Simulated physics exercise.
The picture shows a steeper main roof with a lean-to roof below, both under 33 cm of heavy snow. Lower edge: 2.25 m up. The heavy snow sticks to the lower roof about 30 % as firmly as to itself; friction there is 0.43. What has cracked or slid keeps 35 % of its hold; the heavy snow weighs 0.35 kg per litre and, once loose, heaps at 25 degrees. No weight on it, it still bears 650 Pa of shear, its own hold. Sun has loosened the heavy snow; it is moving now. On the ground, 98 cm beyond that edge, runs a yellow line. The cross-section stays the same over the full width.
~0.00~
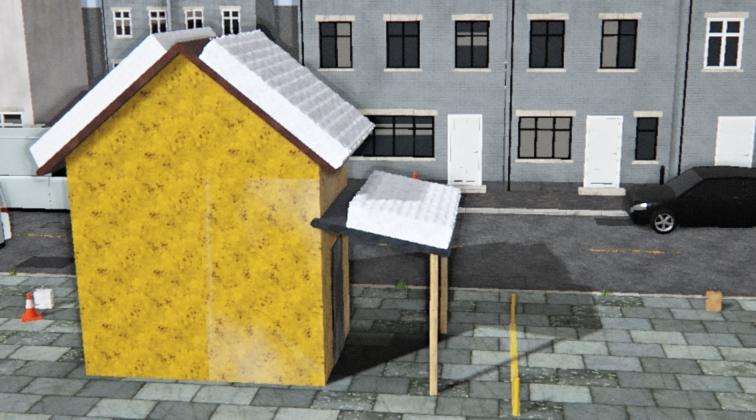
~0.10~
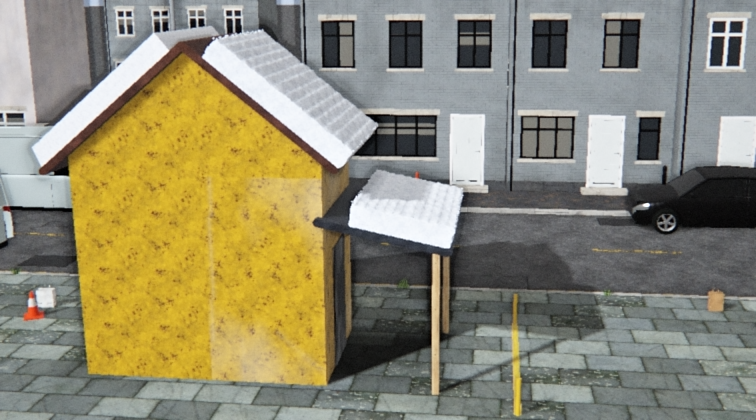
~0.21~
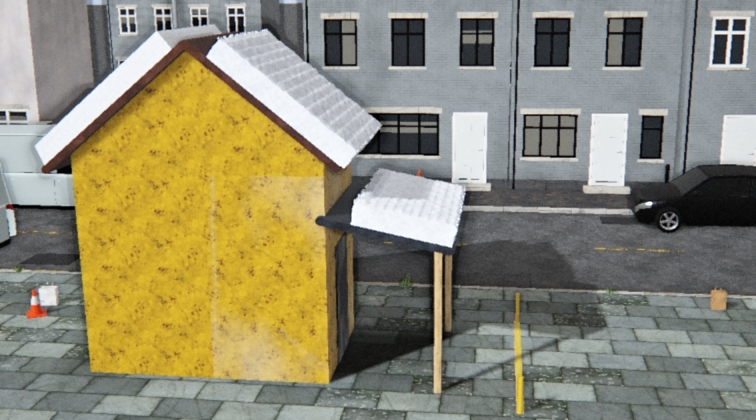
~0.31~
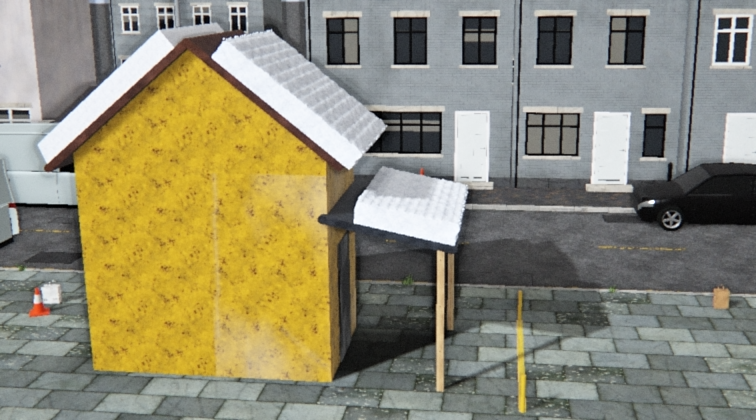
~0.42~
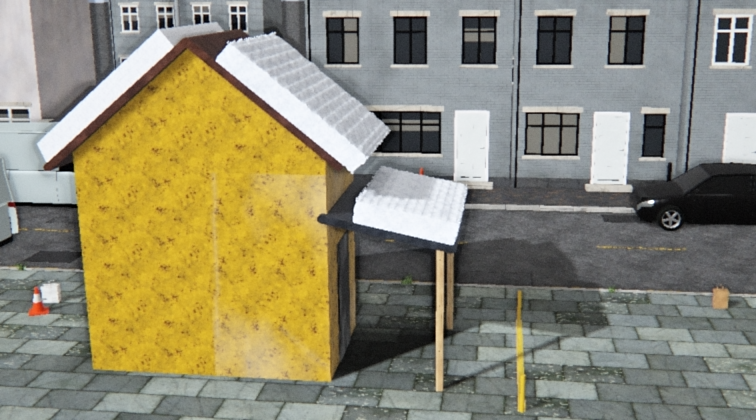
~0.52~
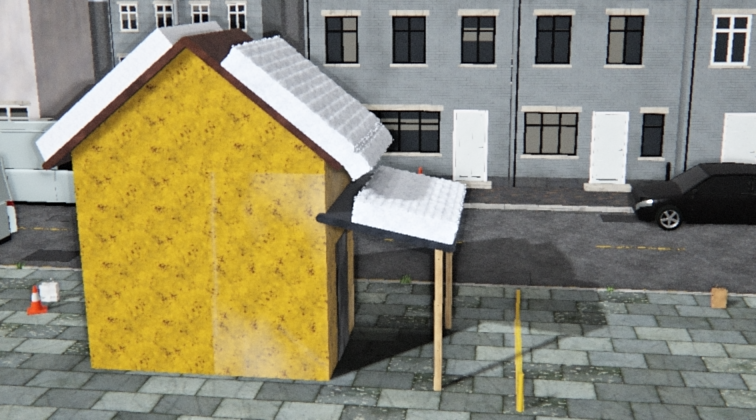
The clip opens on a yellow building with thick white snow on its steep main roof, a lower snow-covered lean-to at right, and a yellow line on the paving. The snow on the right slope slides slightly down toward the lean-to, then creeps further, baring a brown strip near the ridge.
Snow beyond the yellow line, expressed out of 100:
About 12 out of 100.
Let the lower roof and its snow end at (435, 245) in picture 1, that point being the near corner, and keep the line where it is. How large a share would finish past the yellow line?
Share past the line: Close to 20 %.
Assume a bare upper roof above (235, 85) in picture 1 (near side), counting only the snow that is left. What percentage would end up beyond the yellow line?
I'd say close to 1 in a hundred.
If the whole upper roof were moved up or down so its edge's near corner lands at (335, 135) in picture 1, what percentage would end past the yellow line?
About 40 per cent.
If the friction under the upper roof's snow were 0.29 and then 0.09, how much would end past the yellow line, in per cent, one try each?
30 %, then 45 %.
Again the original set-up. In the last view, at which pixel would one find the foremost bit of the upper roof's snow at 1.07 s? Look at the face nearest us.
I'd point to around (409, 203).
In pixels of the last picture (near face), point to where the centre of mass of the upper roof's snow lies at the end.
The spot is somewhere around (439, 266).
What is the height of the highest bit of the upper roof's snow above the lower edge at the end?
I'd put it at around 0.9 m up.
After 1.07 s, none is below the lower edge and 0 % is past the line.
After 1.71 s, none is below the lower edge and 0 % is past the line.
After 2.36 s, 24 % is below the lower edge and 4 % is past the line.
After 3.00 s, 33 % is below the lower edge and 12 % is past the line.
After 6.00 s, at the end, 35 % is below the lower edge and 12 % is past the line.
